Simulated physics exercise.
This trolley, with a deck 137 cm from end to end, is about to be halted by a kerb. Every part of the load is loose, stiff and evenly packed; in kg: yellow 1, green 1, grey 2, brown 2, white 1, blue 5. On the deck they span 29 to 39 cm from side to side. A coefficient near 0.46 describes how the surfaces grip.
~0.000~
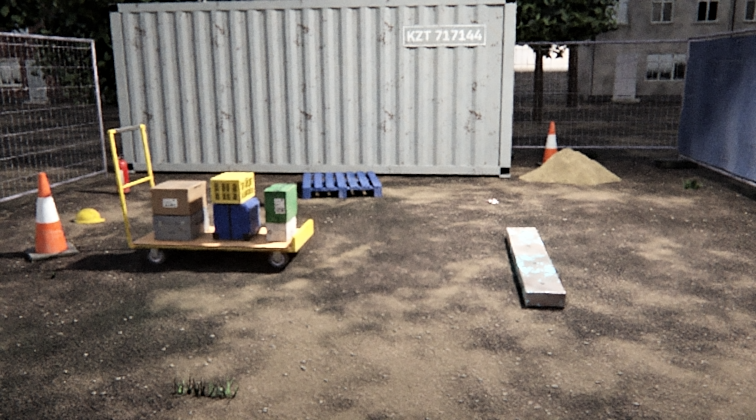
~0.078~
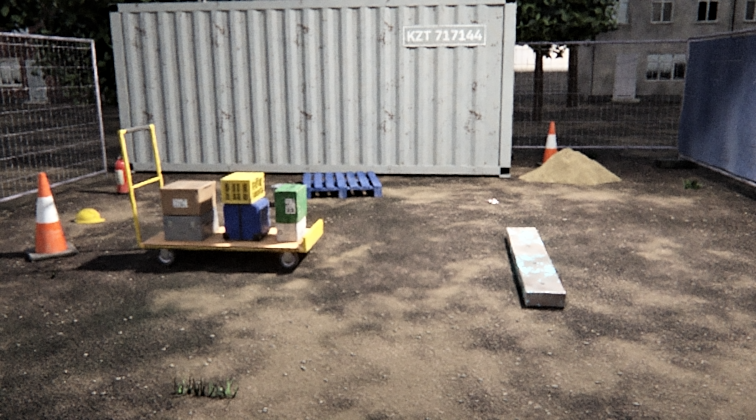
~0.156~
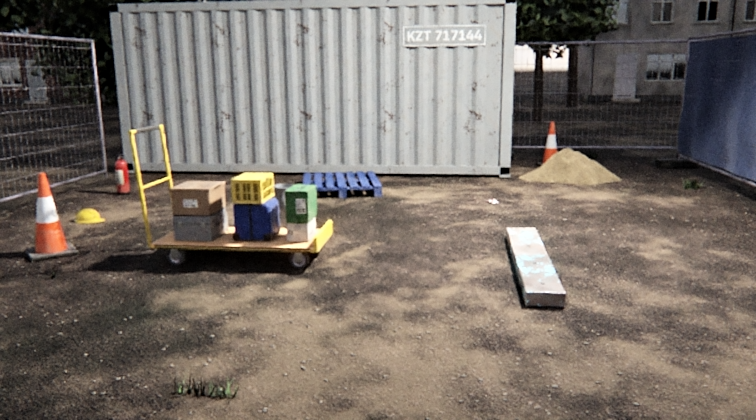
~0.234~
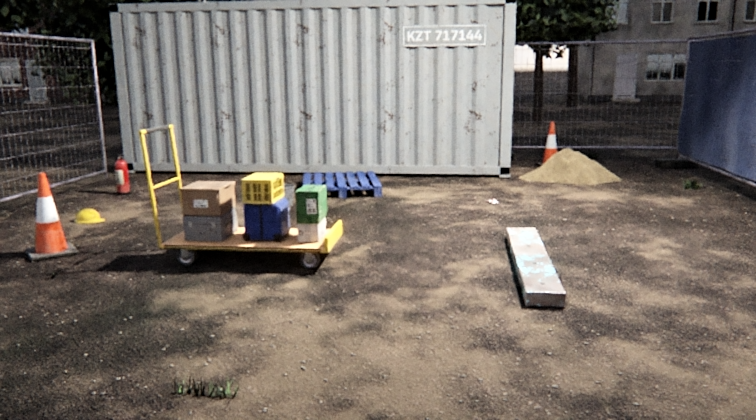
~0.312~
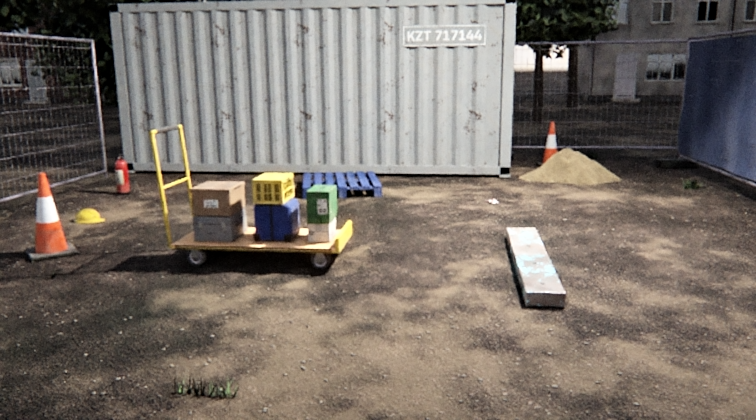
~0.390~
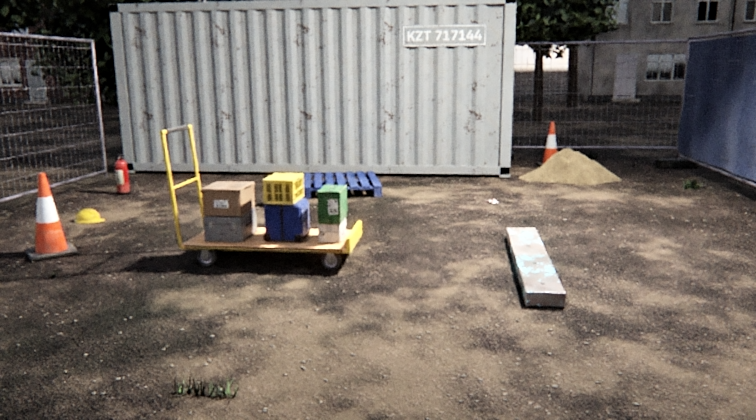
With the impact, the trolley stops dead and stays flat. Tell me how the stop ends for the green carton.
Expect it to exit the deck.
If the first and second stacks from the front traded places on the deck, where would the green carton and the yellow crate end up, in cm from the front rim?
Neither reaches the rim: Green stops 60 cm short and yellow 10 cm short.
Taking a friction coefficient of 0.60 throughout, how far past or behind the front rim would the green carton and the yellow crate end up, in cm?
The green item would stop 60 cm beyond the rim, while the yellow item stays 50 cm behind it.
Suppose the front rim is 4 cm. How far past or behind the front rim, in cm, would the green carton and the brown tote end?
Green 40 past, brown 90 behind.
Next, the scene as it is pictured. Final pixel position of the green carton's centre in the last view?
(607, 258).
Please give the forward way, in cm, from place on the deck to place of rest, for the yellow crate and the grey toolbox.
Shift, cm - yellow: 15; grey: 10.
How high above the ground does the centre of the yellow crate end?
About 60 cm.
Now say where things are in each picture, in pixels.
Green carton (281, 203), white carton (281, 228), rim corner (294, 247); 183 cm still to roll, in the first frame.
Green carton (291, 203), white carton (292, 228), rim corner (305, 248); 174 cm still to roll, in the second frame.
Green carton (302, 203), white carton (302, 228), rim corner (315, 248); 165 cm still to roll, in the third frame.
Green carton (312, 204), white carton (312, 229), rim corner (326, 248); 156 cm still to roll, in the fourth frame.
Green carton (322, 204), white carton (322, 229), rim corner (337, 249); 148 cm still to roll, in the fifth frame.
Green carton (333, 204), white carton (333, 229), rim corner (348, 249); 139 cm still to roll. Speed about 1.1 m/s, in the sixth frame.
After 1.62 s the deck stops.
After 2.02 s the green carton is 2 cm past the rim, tilted 35°, near (531, 208) in the last picture's view.
After 2.42 s the green carton is 35 cm past the rim, tilted 165°, near (570, 249) in the last picture's view.
At rest, 3.1 s, past the rim, green carton; behind it, yellow crate, grey toolbox, brown tote, white carton and blue suitcase.
